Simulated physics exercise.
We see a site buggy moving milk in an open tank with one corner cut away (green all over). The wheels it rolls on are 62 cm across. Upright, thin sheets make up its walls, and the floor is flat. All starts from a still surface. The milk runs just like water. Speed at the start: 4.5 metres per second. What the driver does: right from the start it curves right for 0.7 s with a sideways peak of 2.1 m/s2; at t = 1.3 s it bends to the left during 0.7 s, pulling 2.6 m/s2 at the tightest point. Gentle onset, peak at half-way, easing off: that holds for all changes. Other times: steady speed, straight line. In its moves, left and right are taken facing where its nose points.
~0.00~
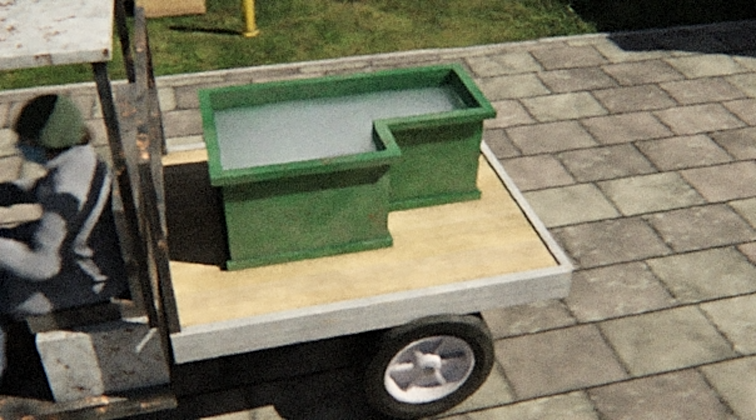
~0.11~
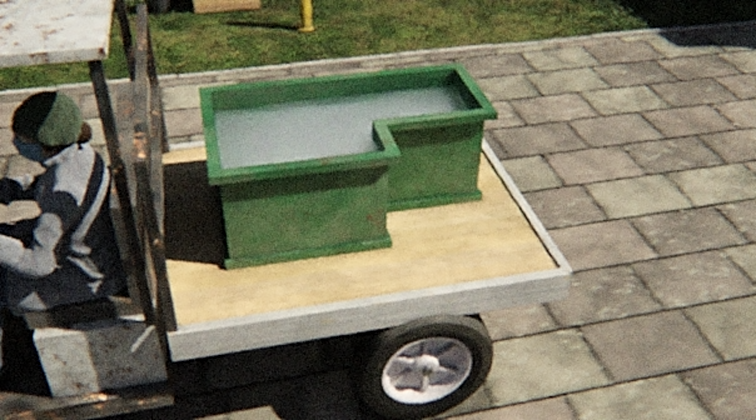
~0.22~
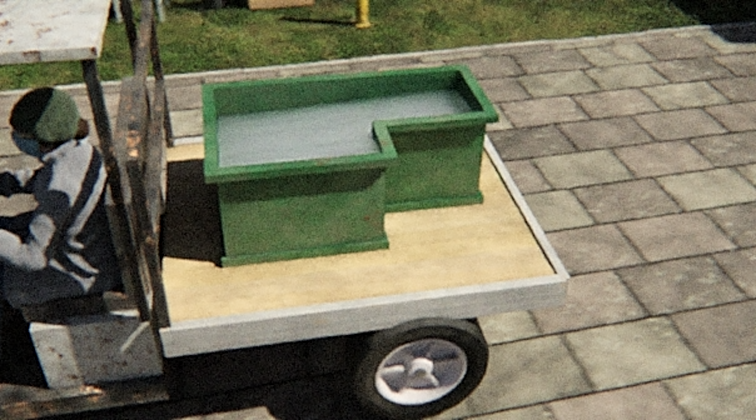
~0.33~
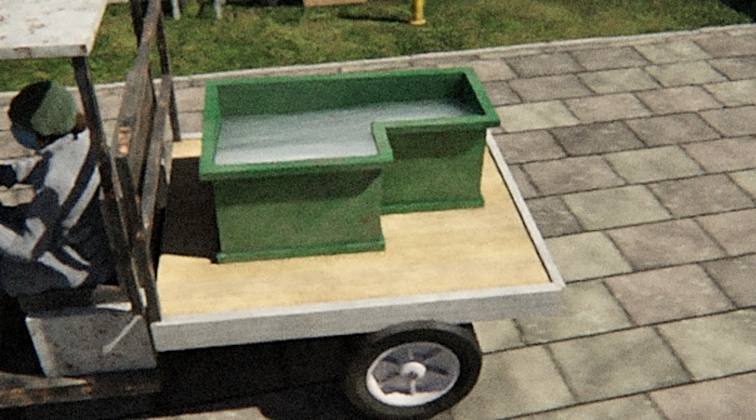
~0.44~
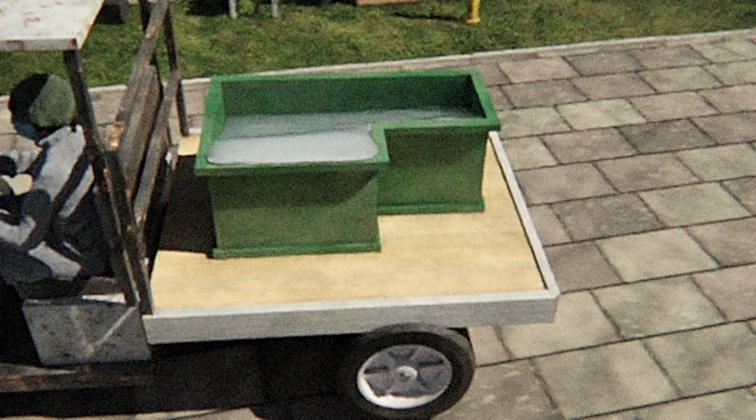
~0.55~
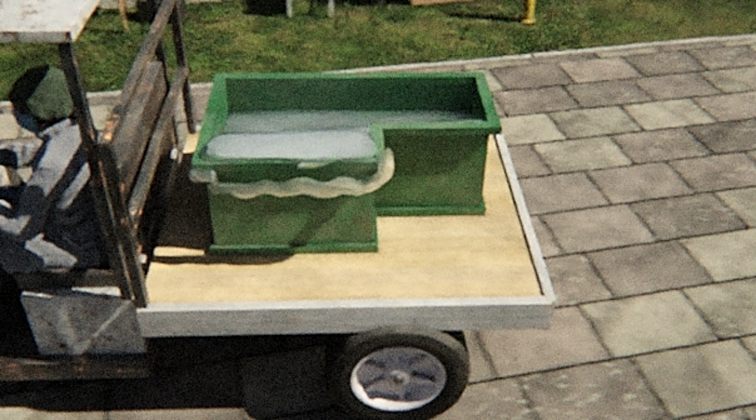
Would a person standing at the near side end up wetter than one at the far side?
No: Oh, it's going to splash off away from us.
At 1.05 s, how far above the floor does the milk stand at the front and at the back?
Around 38 cm toward the front, with 34 cm behind.
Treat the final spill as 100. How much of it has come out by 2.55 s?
About 70 per cent.
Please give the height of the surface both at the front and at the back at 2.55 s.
Measured: Front = 34 cm, back = 32 cm.
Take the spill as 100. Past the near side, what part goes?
Near 30 per cent of the spill.
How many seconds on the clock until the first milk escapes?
It happens at some 0.8 s.
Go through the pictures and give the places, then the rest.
The surface is at (229, 113) by the front wall; at (442, 90) by the back wall; it shows no tilt against the walls; the front is on the left, levels are read along the far wall; a wheel hub at (433, 377), in the first frame.
The surface is at (230, 115) by the front wall; at (444, 90) by the back wall; it shows no tilt against the walls, in the second frame.
The surface is at (233, 115) by the front wall; at (447, 97) by the back wall; it climbs 8° towards the near side, in the third frame.
The surface is at (236, 123) by the front wall; at (451, 104) by the back wall; it climbs 18° towards the near side, in the fourth frame.
The surface is at (239, 118) by the front wall; at (455, 108) by the back wall; it climbs 21° towards the near side, in the fifth frame.
The surface is at (243, 116) by the front wall; at (458, 114) by the back wall; it climbs 21° towards the near side; a wheel hub at (399, 387), in the sixth frame.
By 1.05 s the surface is 37 cm up at the front and 35 cm at the back; 1 per cent is out, over the near side.
By 1.75 s the surface is 37 cm up at the front and 38 cm at the back; 2 per cent is out, over the near side, a little elsewhere.
By 2.55 s the surface is 33 cm up at the front and 32 cm at the back; 6 per cent is out, over the far side, a little elsewhere.
By 4.99 s 8 per cent is out, over the far side and the near side, a little elsewhere; the near side has passed 2 per cent and the far side 5.
